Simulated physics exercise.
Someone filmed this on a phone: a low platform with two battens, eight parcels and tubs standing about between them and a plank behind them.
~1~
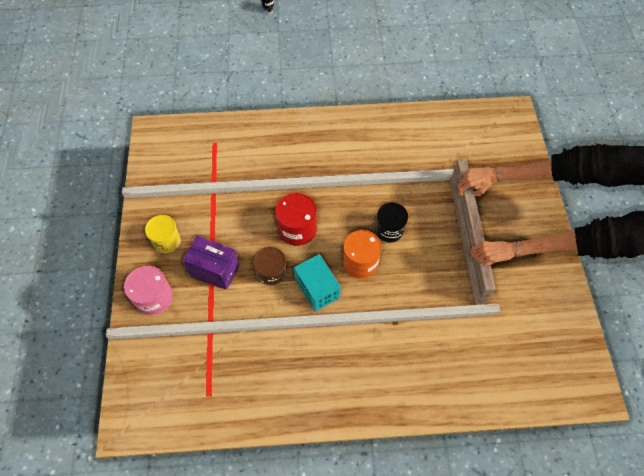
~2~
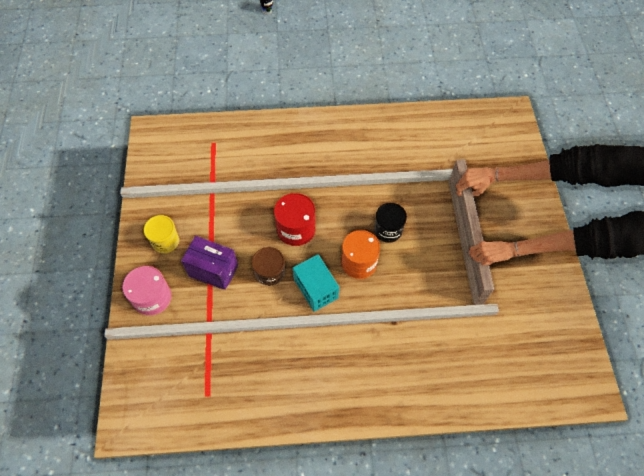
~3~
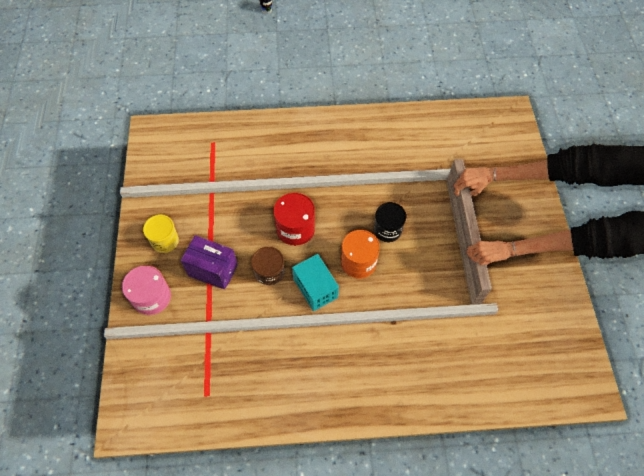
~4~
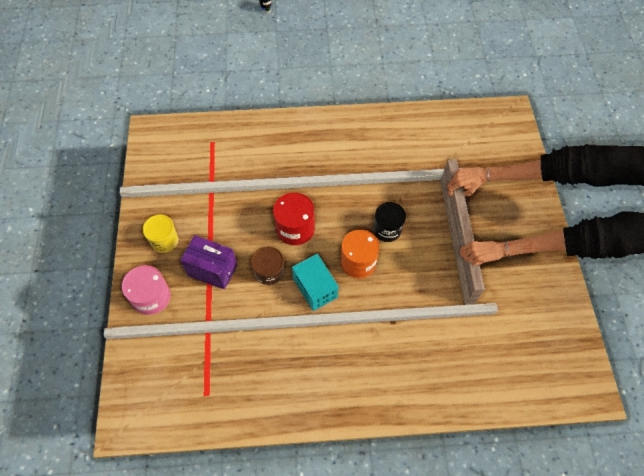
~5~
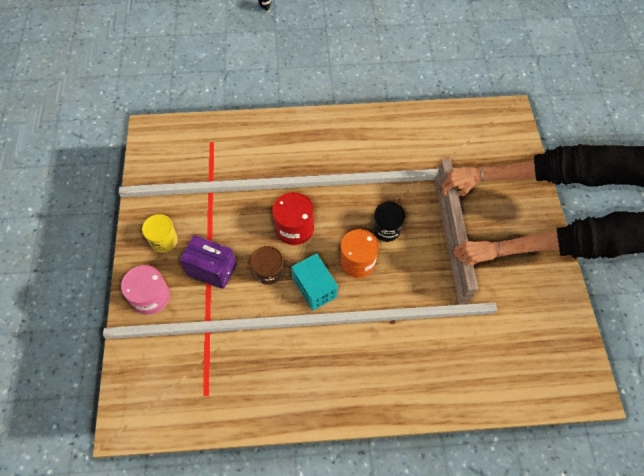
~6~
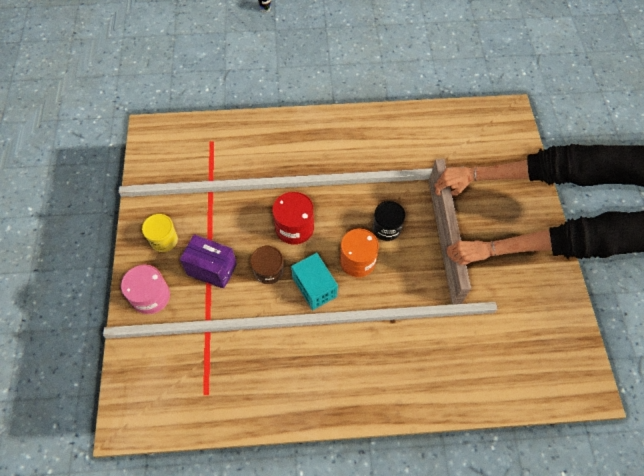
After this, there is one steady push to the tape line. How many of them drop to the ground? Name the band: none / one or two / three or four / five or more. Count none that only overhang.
In the end, the drop-off count sits at nought.
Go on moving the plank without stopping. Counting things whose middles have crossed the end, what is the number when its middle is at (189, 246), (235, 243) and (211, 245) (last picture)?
First 1, then 0, then 0.
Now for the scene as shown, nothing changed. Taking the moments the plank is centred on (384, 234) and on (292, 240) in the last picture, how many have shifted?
In order, the tallies are 1 and 6.
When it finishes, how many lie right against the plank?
Total: 3.
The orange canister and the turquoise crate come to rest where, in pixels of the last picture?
Near (188, 273) and (185, 306).
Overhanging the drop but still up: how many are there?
That adds up to 1.
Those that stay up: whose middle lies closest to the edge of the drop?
It's the pink canister that ends nearest.
Early on, none off yet; pink canister at rest near (146, 290); yellow pail at rest near (161, 234); purple parcel at rest near (209, 262).
A while later, none off yet; pink canister at rest near (145, 290); yellow pail moving near (158, 232); purple parcel travelled about its own width near (169, 263).
Finally, the number that fall off is zero.
